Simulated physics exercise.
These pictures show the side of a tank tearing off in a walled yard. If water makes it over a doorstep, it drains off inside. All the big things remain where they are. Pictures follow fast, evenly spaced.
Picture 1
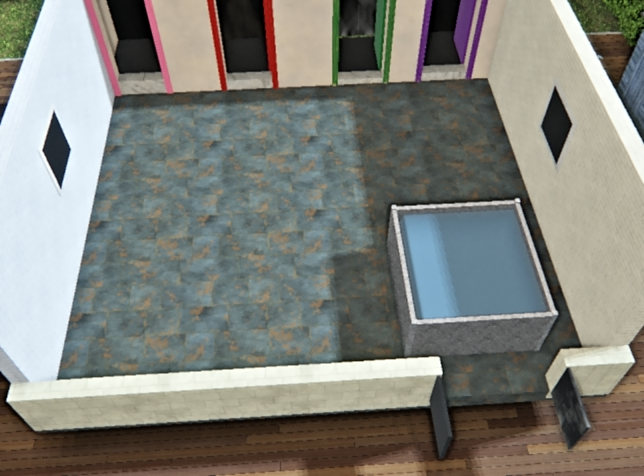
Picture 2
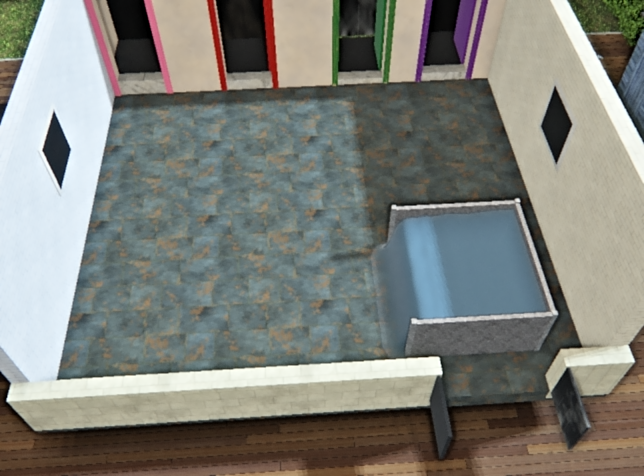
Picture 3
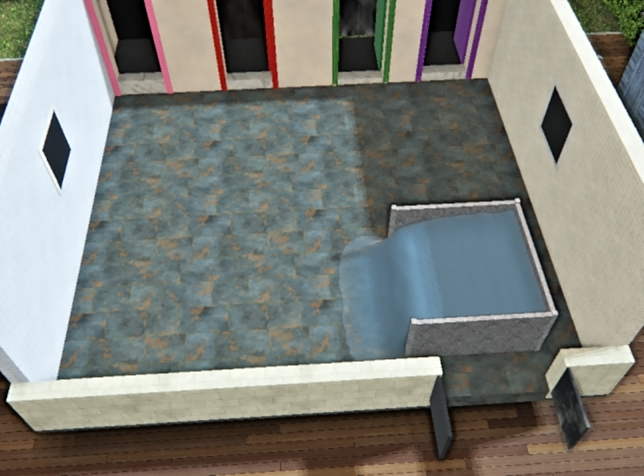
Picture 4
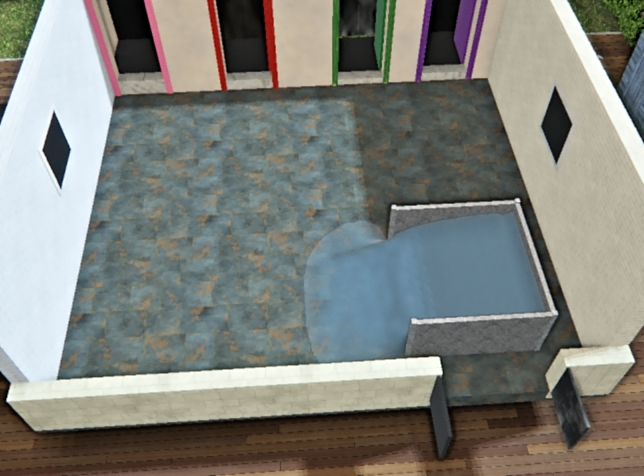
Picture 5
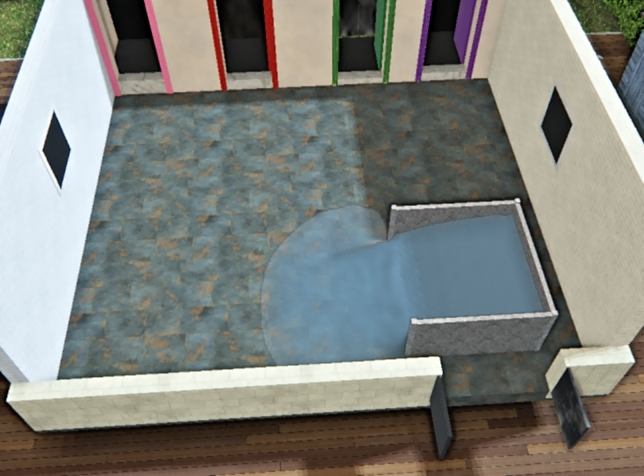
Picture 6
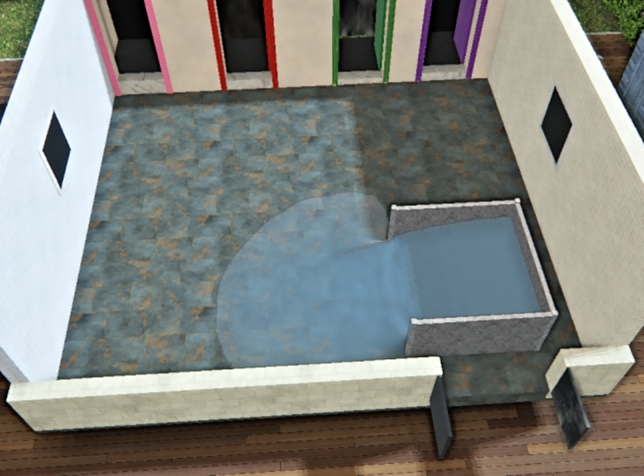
A tank in a walled yard loses its left side and water spreads leftward across the floor.
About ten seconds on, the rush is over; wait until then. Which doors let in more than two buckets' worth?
Outcome: Purple door: Limit not exceeded; green door: Limit not exceeded; red door: Limit not exceeded; pink door: Limit not exceeded.
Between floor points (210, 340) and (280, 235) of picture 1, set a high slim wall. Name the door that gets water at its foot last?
Observed: The purple one.
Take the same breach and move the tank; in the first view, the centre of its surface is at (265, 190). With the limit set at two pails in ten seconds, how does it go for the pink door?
As I read it, the pink door tops the threshold.
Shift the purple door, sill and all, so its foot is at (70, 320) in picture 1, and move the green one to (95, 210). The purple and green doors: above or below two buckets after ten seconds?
I'd say purple door overflows, while green door overflows.
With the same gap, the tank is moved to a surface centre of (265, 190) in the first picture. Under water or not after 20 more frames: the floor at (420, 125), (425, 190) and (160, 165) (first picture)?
In the order asked: Not reached, not reached, reached by the flood.
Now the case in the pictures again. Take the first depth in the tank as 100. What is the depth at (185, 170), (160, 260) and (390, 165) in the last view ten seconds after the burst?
I'd say close to 8, 4 and 6 percent.
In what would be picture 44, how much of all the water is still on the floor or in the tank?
Around 100 in a hundred.
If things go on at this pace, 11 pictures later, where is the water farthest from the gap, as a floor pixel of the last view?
The front's farthest point is close to (102, 160).
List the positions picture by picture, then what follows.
The first frame shows the tank at (468, 261) is whole and still.
In the second frame, the front is at (395, 356), out from the gap at (401, 288).
In the third frame, water pours out at (401, 289) and has run to a hidden place.
In the fourth frame, the front is at a hidden place, out from the gap at (401, 290).
In the fifth frame, water pours out at (401, 291) and has run to (271, 267).
In the sixth frame, the front is at (223, 333), out from the gap at (401, 291).
A moment on, water covers 40 % of the floor; the purple door not reached, the green door not reached, the red door not reached, the pink door not reached.
Next, water covers 50 % of the floor; the purple door not reached, the green door not reached, the red door not reached, the pink door not reached.
Then, water covers 55 % of the floor; the purple door not reached, the green door not reached, the red door not reached, the pink door wet at the sill, nothing in.
Later, water covers 70 % of the floor; the purple door wet at the sill, nothing in, the green door wet at the sill, nothing in, the red door wet at the sill, nothing in, the pink door wet at the sill, nothing in.
In the end, water covers 100 % of the floor; the purple door wet at the sill, nothing in, the green door wet at the sill, nothing in, the red door wet at the sill, nothing in, the pink door wet at the sill, nothing in.
